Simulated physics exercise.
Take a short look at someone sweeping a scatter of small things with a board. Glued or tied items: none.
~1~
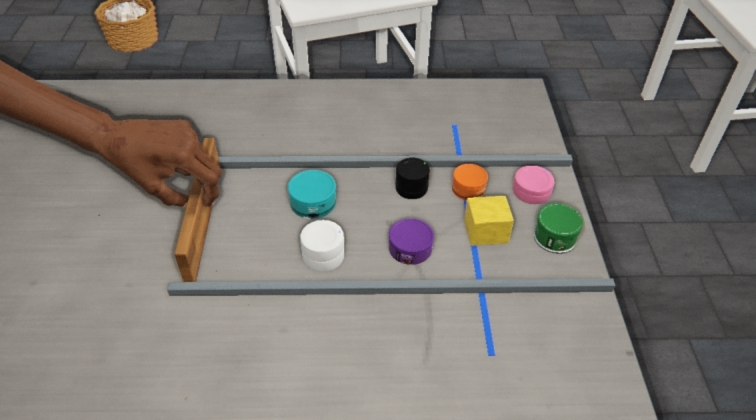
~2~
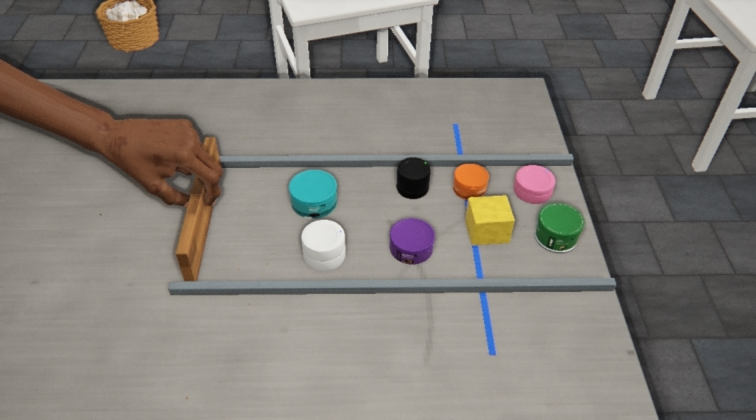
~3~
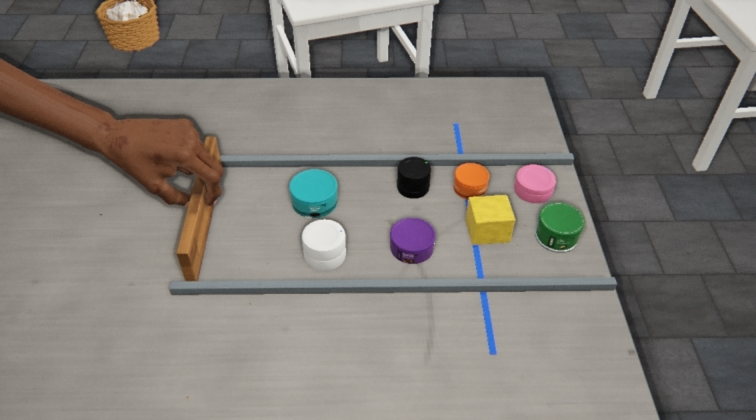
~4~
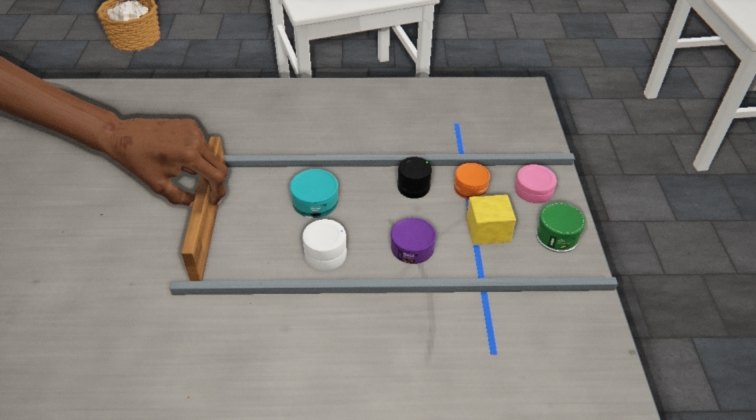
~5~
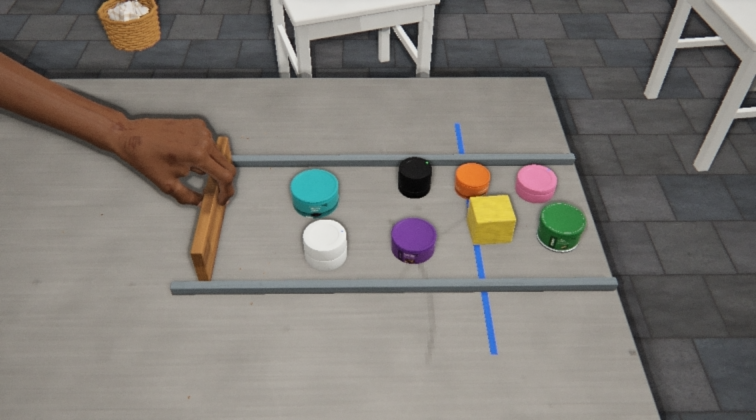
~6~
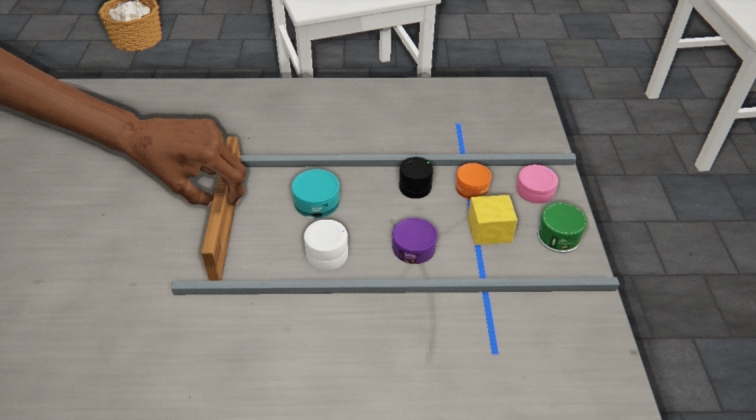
A hand slides a wooden board slightly right between two rails, toward small colourful tubs.
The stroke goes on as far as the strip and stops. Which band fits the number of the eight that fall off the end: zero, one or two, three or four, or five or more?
The band is zero.
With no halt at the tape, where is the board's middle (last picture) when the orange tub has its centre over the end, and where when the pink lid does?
The middle is at (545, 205) when it's the orange tub, and at (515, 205) when it's the pink lid.
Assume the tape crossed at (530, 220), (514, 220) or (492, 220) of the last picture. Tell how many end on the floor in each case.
Those tries give 2, 1 and 0.
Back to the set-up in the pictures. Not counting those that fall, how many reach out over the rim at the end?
Things overhanging at the end: 0.
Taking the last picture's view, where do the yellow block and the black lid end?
Final positions - yellow block around (535, 207), black lid around (483, 167).
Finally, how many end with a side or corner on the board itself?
That would be 3 of them.
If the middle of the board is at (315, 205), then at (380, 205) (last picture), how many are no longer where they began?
2 by the first point, 4 by the second.
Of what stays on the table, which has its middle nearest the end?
Result - the green tin.
Early on, none off yet; green tin at rest near (562, 228); pink lid at rest near (537, 184); yellow block at rest near (492, 220).
A while later, none off yet; green tin at rest near (562, 228); pink lid at rest near (537, 184); yellow block travelled about its own width near (519, 212).
Finally, the number that fall off is zero.
